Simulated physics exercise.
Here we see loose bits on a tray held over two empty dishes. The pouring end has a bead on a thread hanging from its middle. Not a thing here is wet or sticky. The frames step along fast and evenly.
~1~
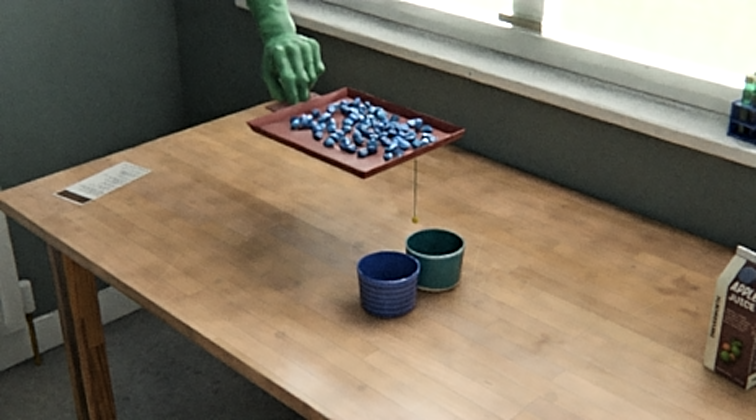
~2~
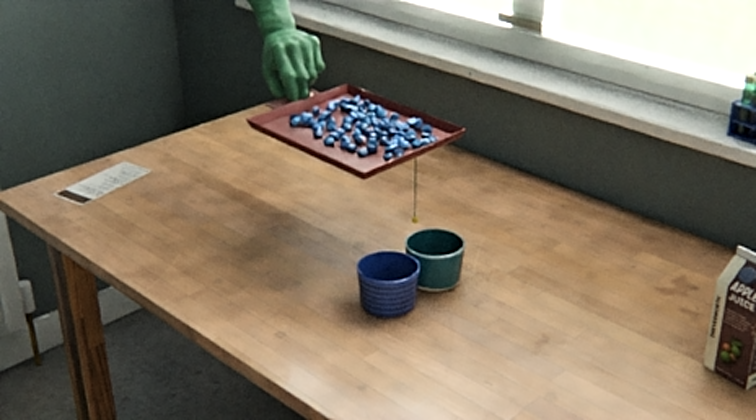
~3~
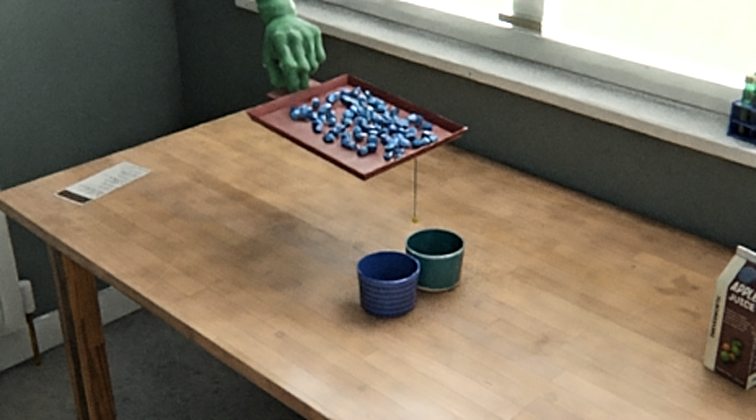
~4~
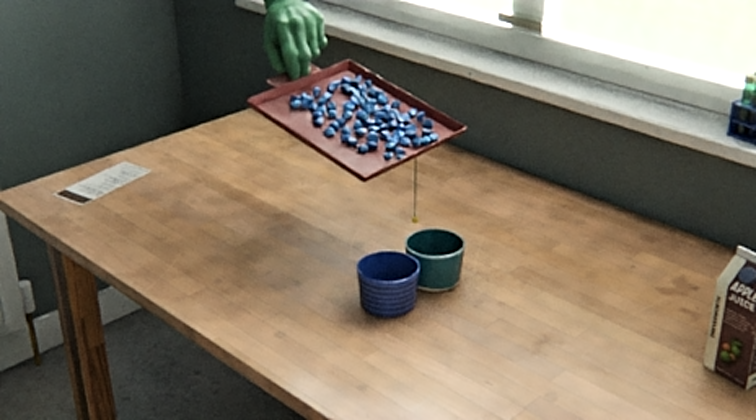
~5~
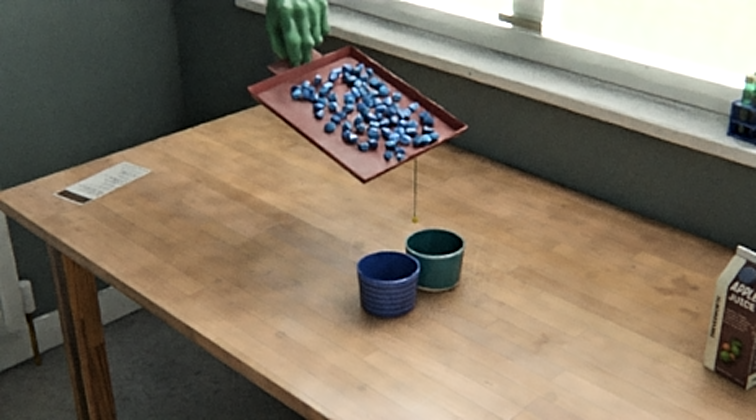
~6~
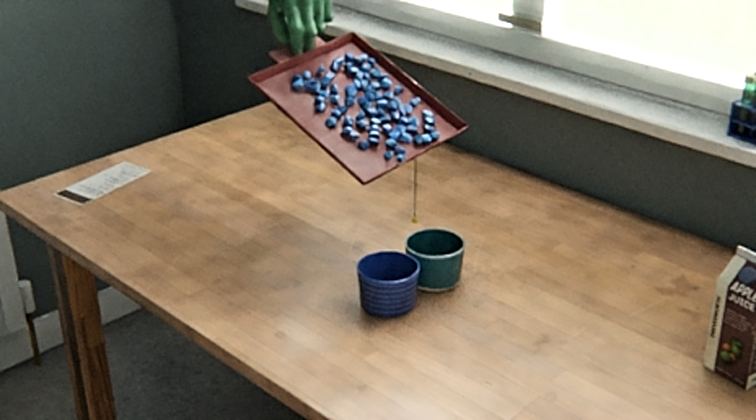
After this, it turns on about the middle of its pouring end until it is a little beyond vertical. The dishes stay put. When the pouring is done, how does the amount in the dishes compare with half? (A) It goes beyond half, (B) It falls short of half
(A) It goes beyond half.
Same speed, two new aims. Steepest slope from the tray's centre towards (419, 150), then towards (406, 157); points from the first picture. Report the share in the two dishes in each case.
30 % and 50 %.
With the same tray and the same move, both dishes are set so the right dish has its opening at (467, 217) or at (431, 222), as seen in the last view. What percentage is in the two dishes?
Roughly 20 % and 20 %.
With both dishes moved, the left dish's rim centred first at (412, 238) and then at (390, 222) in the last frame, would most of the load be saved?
For the earlier try a smaller portion is kept, for the later one a smaller portion.
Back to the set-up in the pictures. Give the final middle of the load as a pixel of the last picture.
Somewhere close to (397, 295) in the last picture.
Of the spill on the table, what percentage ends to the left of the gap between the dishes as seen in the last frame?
Share to the left: Near 30 per cent.
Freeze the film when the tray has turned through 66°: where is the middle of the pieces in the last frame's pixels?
The load is centred around (400, 159).
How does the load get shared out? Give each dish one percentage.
50 % left, 20 % right.
Just after the last frame, tray tipped steeply; the larger part on the tray; roughly a quarter in the air.
A moment on, tray tipped past a quarter turn; roughly half in the left dish; roughly a quarter in the right dish; roughly a quarter outside both; about a tenth in the air.
Further on, tray tipped past a quarter turn; roughly half in the left dish; roughly a quarter in the right dish; roughly a quarter outside both.
When it is over, tray tipped past a quarter turn; roughly half in the left dish; roughly a quarter in the right dish; roughly a quarter outside both.
